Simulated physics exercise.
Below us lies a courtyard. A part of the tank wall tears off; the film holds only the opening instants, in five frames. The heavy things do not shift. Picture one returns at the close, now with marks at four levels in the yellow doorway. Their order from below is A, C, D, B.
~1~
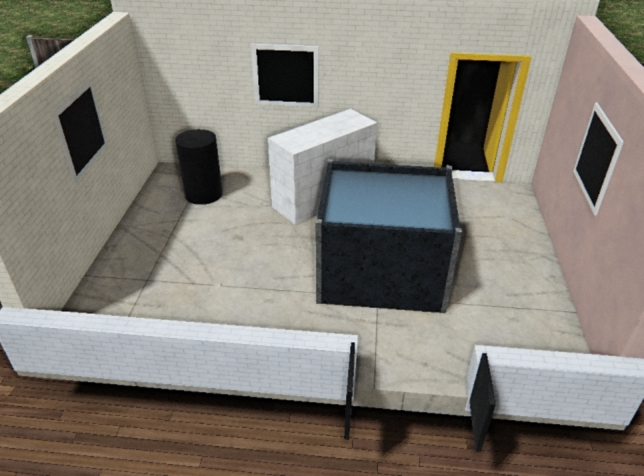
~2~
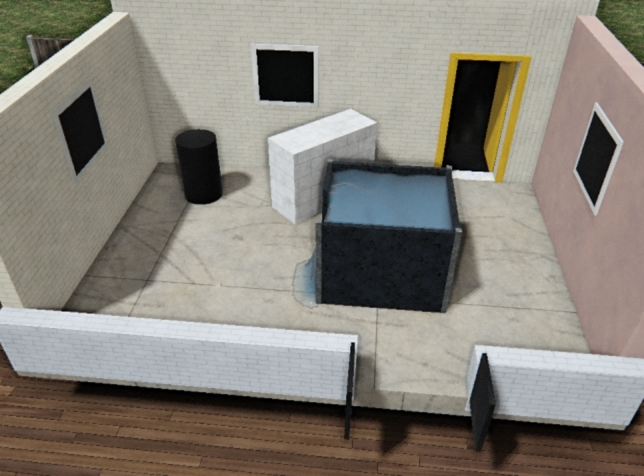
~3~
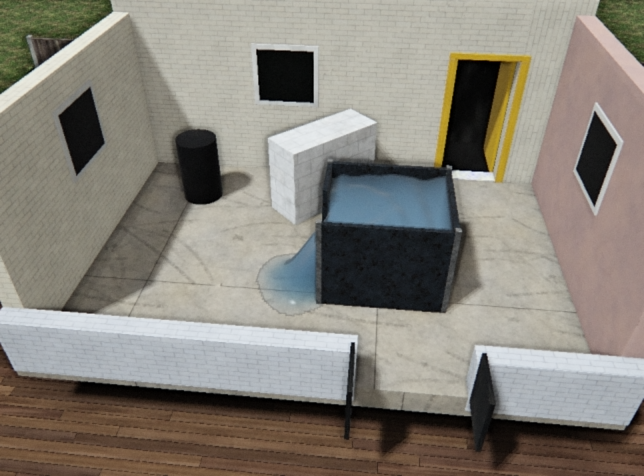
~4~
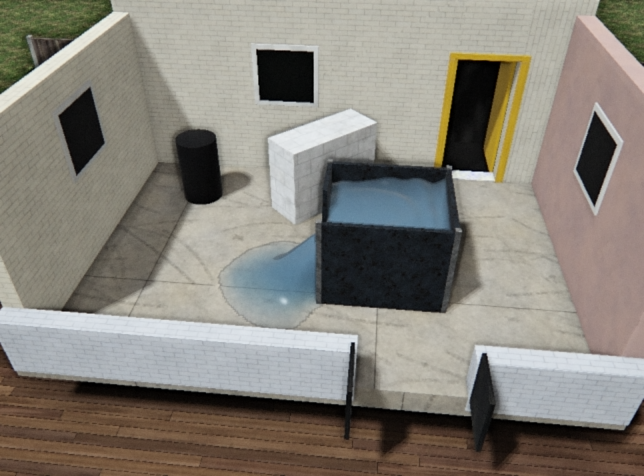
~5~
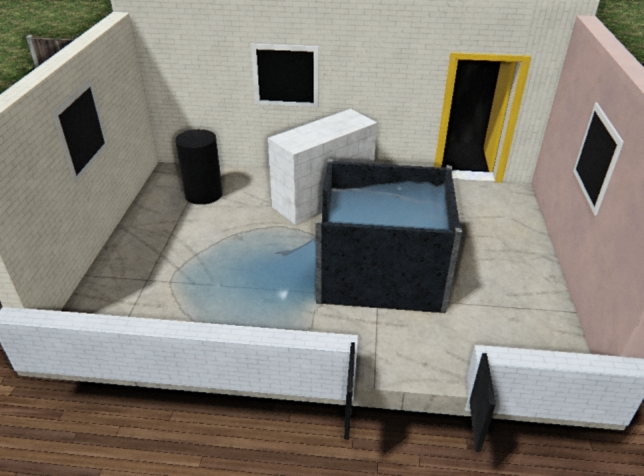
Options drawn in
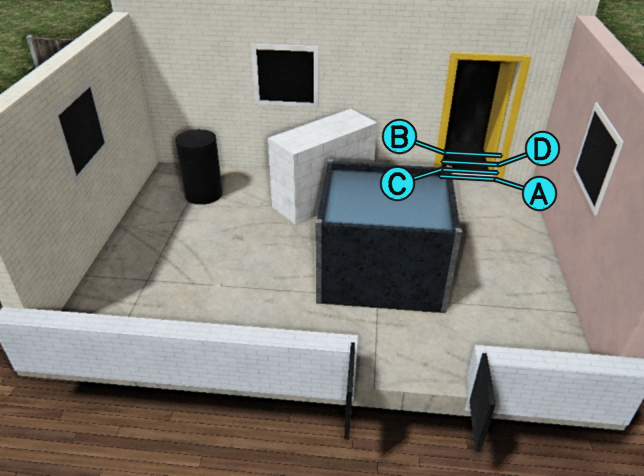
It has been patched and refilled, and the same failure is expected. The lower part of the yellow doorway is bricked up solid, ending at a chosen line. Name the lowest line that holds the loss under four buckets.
Use mark A.
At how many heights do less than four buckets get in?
All of the four.
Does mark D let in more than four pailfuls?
No.
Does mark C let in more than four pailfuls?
No, that is safe.
On the marked copy, A at (467, 177); B at (472, 154); C at (469, 171); D at (470, 163); from the bottom up A, C, D, B.
With A, nothing gets over.
With B, nothing gets over.
With C, nothing gets over.
With D, nothing gets over.
